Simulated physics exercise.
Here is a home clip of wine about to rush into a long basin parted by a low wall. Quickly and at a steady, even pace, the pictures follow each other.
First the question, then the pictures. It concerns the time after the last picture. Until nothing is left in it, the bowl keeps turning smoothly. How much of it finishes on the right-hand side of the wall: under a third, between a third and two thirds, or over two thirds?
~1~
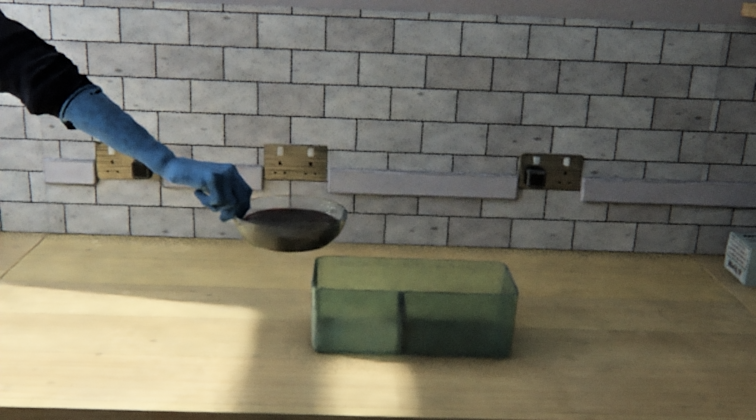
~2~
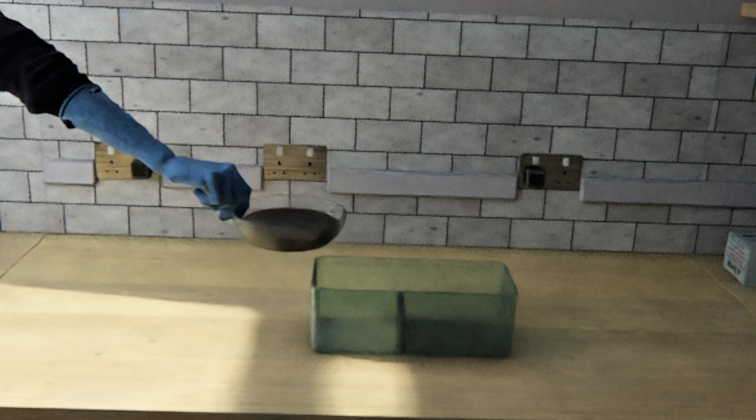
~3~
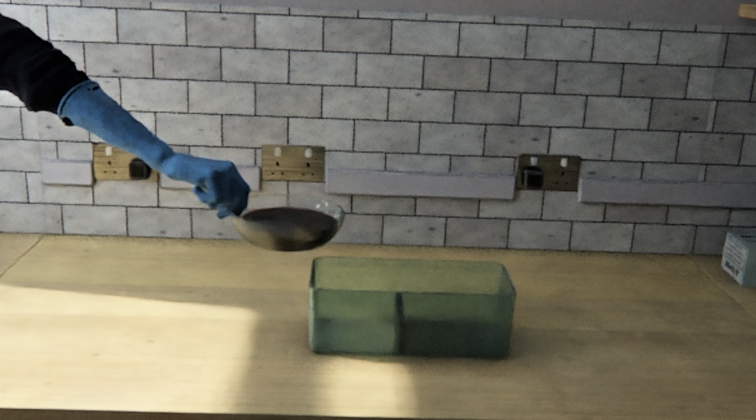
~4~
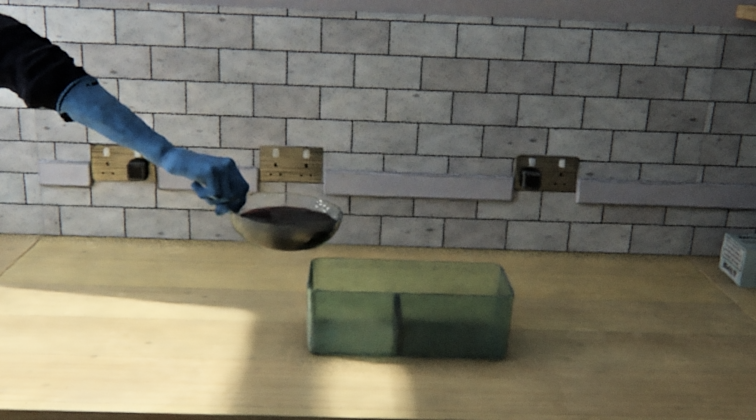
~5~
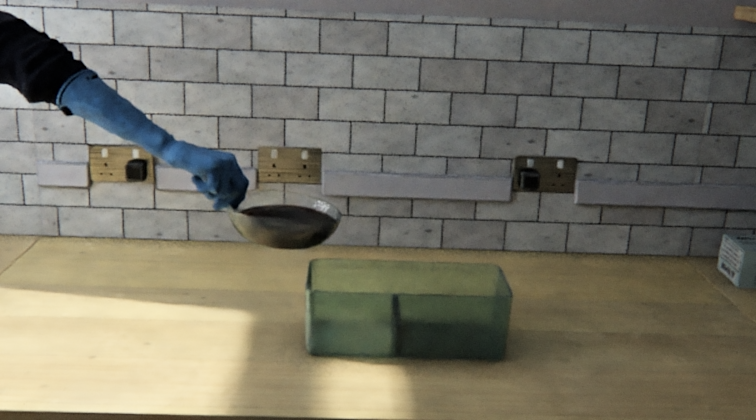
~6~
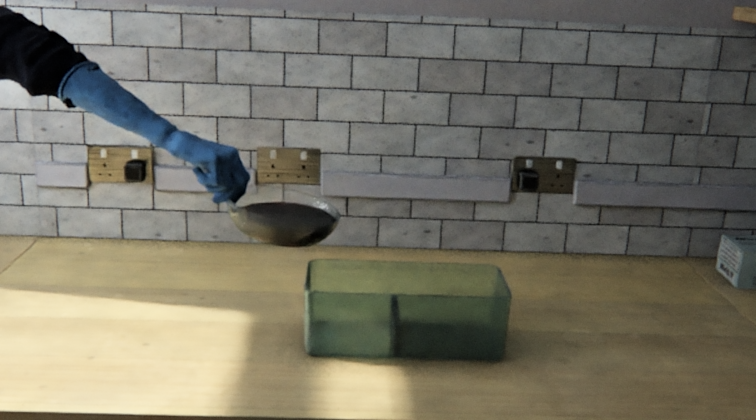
Between a third and two thirds.
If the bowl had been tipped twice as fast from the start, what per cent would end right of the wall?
About 65 per cent would end up there.
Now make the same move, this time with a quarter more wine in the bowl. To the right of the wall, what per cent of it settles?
Roughly 55 in a hundred.
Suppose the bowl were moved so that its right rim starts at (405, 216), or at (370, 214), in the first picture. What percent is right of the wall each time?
First try 95 %, second try 90 %.
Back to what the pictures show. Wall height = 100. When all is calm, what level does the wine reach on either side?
The left comes to 30 % and the right to 20 %.
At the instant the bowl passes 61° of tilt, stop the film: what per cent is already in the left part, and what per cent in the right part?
About 20 per cent left, 0 per cent right.
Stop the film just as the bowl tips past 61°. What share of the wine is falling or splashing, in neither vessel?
About 45 per cent.
A moment on, the bowl is tipped part way and 38 per cent is still to pour, 18 is left of the wall and 0 right of it.
Next, the bowl is tipped on its side and 1 per cent is still to pour, 46 is left of the wall and 46 right of it.
Then the bowl is tipped right over and 0 per cent is still to pour, 53 is left of the wall and 46 right of it.
Later the bowl is tipped right over and 0 per cent is still to pour, 53 is left of the wall and 46 right of it.
Finally, 53 per cent lies left of the wall, 46 right of it and 1 outside.
